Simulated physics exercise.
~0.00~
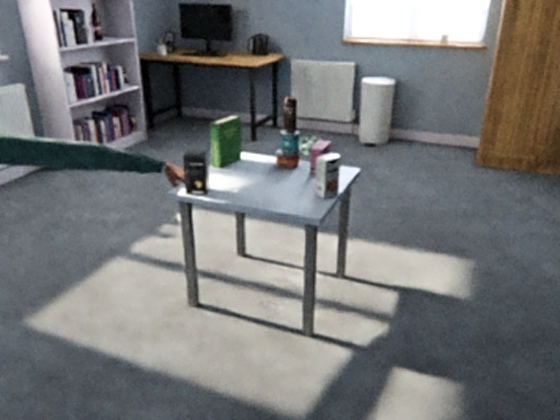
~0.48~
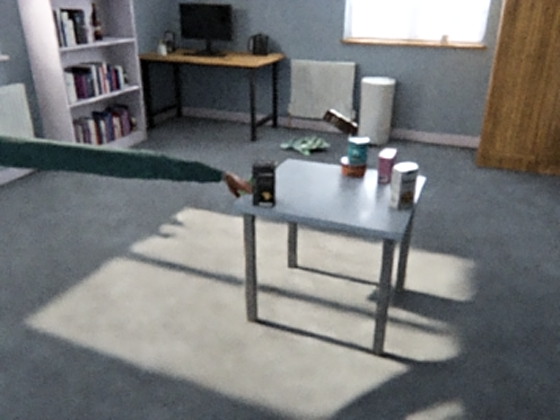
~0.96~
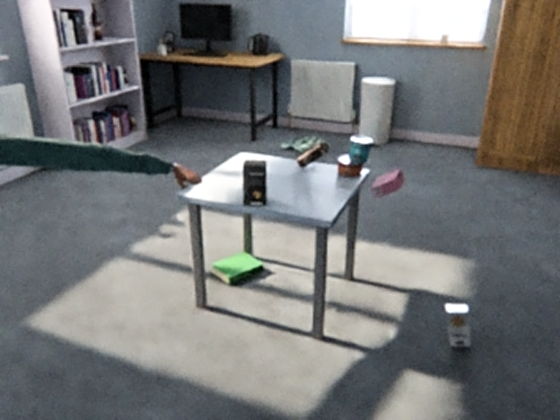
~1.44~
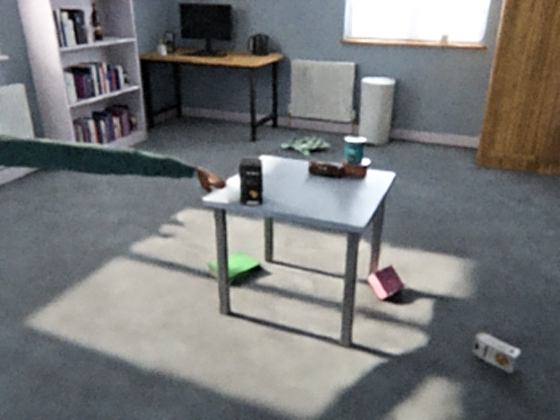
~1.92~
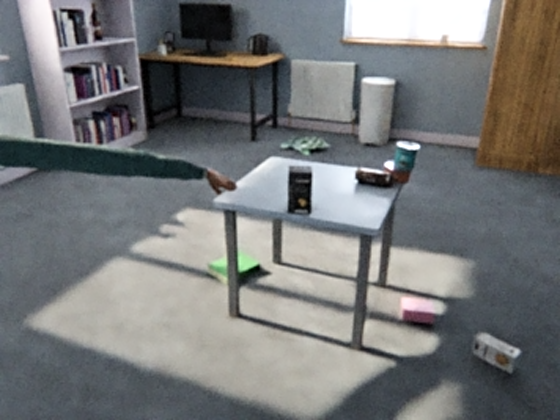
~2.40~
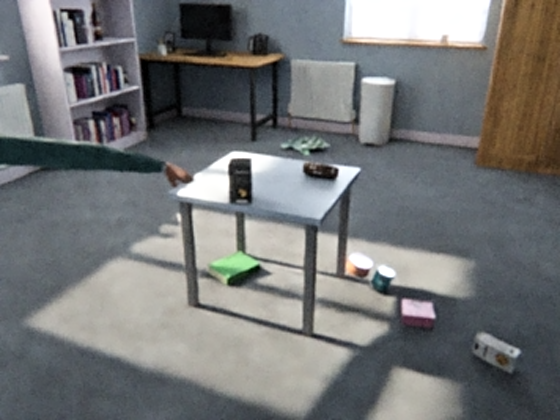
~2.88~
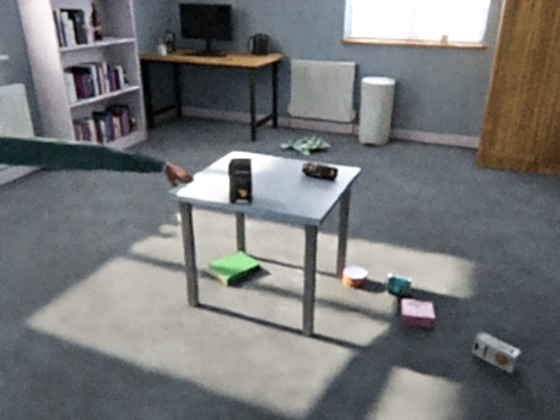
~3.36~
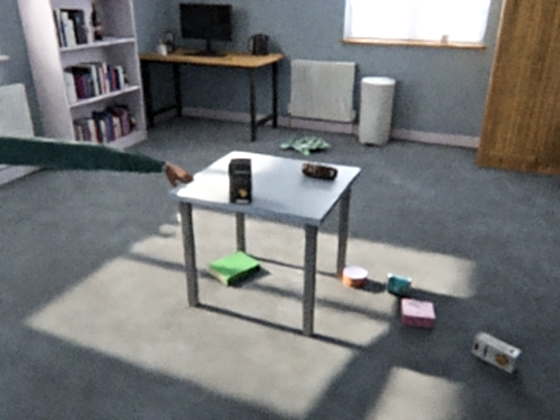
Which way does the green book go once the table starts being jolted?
It goes down, dropping from the tabletop to the floor, where it ends up lying beneath the table.
